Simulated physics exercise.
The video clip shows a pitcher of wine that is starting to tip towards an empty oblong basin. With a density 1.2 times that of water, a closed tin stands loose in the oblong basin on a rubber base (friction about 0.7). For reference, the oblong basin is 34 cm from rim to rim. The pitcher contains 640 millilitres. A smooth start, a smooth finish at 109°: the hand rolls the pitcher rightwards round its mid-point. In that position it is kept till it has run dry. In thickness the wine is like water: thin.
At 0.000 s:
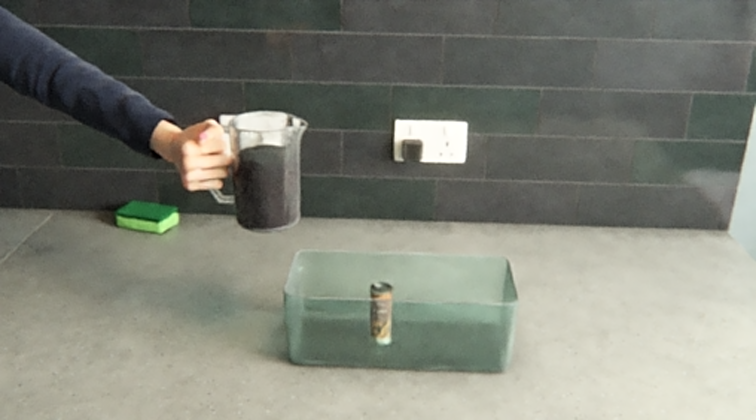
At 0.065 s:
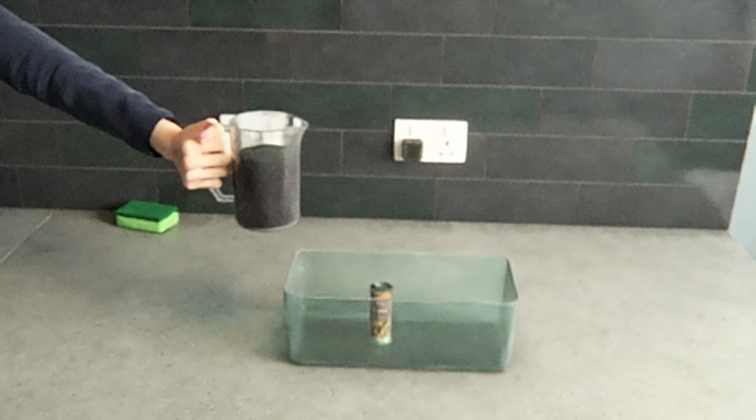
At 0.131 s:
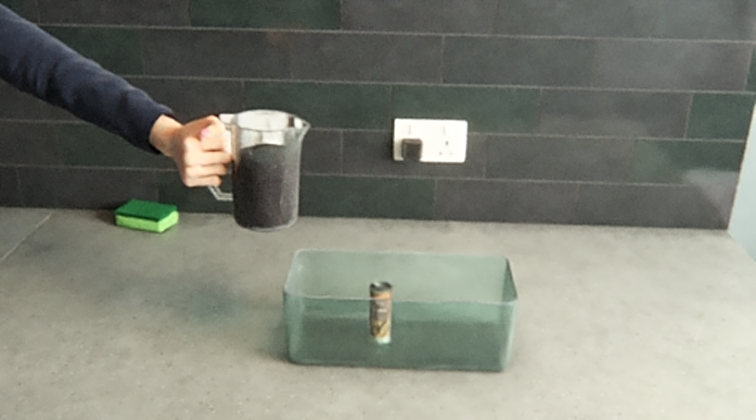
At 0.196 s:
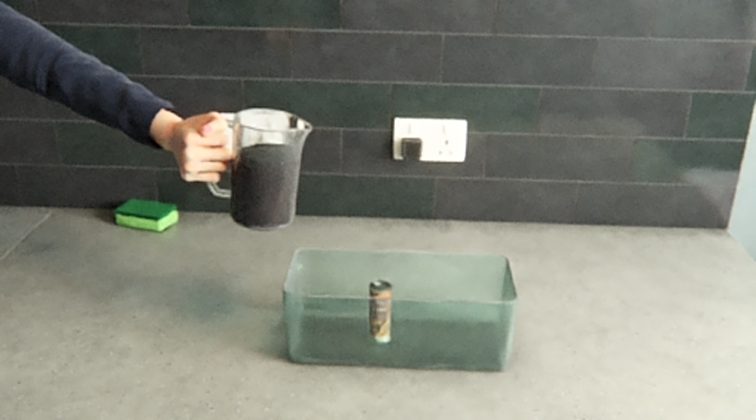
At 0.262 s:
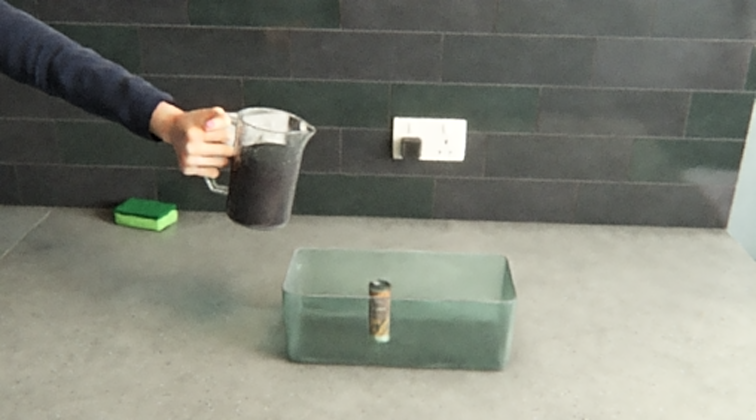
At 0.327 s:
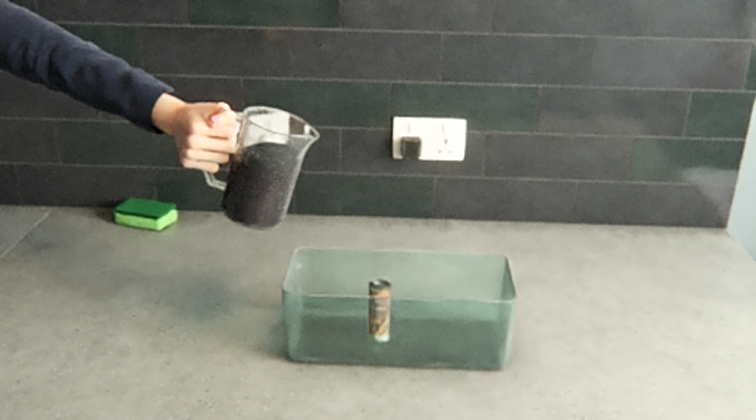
At the start, a hand holds a clear pitcher of dark wine upright above and to the left of an oblong basin with a small closed tin standing inside. The hand then slowly rolls the pitcher rightwards into a slight lean, while the tin stays still.
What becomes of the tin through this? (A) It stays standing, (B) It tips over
It tips over (B).
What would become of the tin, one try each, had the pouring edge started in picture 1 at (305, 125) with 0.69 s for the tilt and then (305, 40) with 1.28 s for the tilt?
In the first try it comes down; in the second it remains standing.
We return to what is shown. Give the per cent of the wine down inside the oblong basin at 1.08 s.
About 34 %.
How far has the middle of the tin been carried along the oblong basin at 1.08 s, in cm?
Measured centre to centre, about 0 cm.
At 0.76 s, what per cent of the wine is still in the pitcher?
Some 94 % of it is still there.
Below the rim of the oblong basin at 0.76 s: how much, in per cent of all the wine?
About 0%.
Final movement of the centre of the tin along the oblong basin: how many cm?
The middle of the tin ends some 9.5 cm along the basin.
Then, 0.76 s in, the tilt is 71° and 94 per cent is still to pour; the tin stands where it began.
Then, 1.08 s in, the tilt is 103° and 41 per cent is still to pour; the tin stands where it began.
Then, 1.42 s in, the tilt is 109° and 3 per cent is still to pour; the tin leans 20°.
Then, 1.78 s in, the tilt is 109° and 0 per cent is still to pour; the tin lies on its side.
Finally, the tin lies on its side.
